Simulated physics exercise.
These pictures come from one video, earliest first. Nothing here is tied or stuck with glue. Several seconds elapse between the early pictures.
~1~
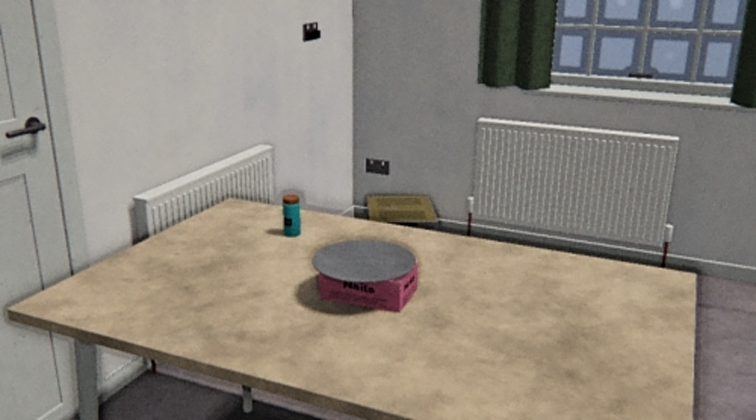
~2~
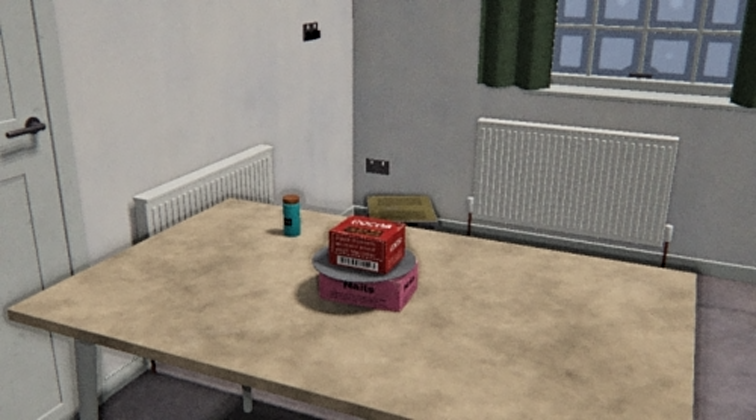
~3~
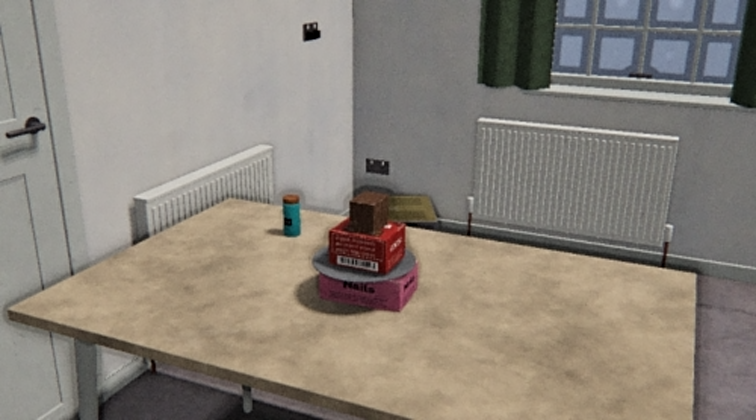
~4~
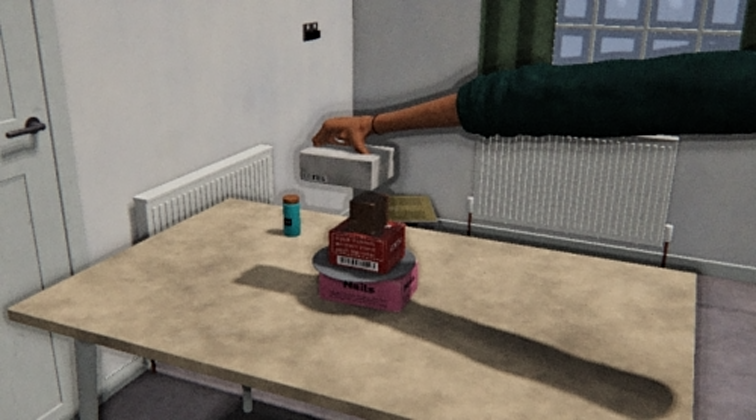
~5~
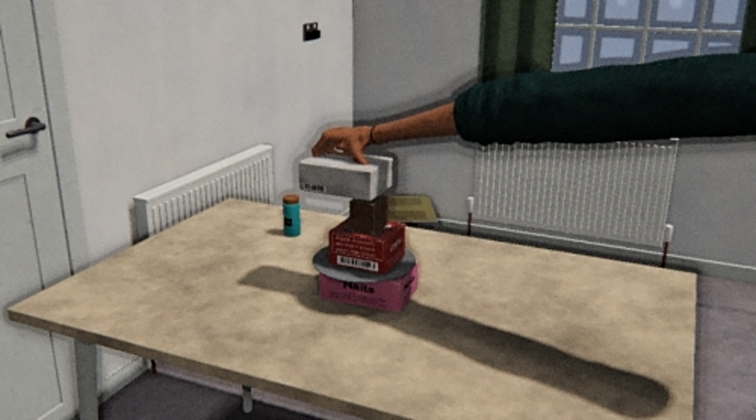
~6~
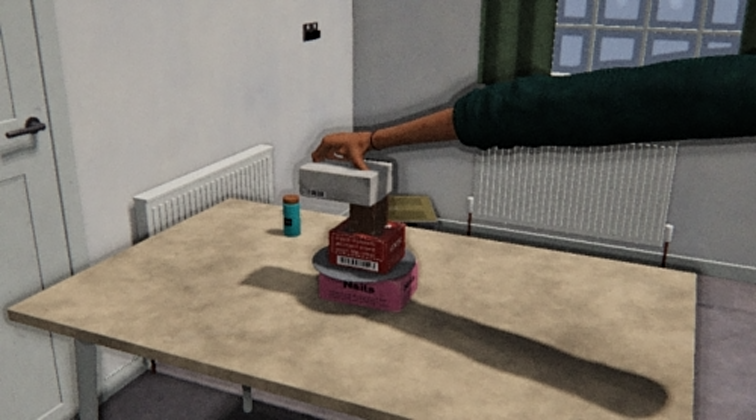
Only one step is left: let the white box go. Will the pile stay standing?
Not firm.
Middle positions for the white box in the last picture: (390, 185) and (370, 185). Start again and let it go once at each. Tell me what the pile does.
Case A: It comes down; case B: It does not fall.
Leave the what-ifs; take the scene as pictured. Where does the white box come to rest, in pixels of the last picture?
The object finishes somewhere near (249, 262).
Then, 0.40 s on from there, white box now fallen.
Then, 0.60 s on from there, things are still on the move.
In the end, fallen, white box; the other 5 unmoved. At the end, from the last picture's camera, white box near (249, 262). The pile gives way.
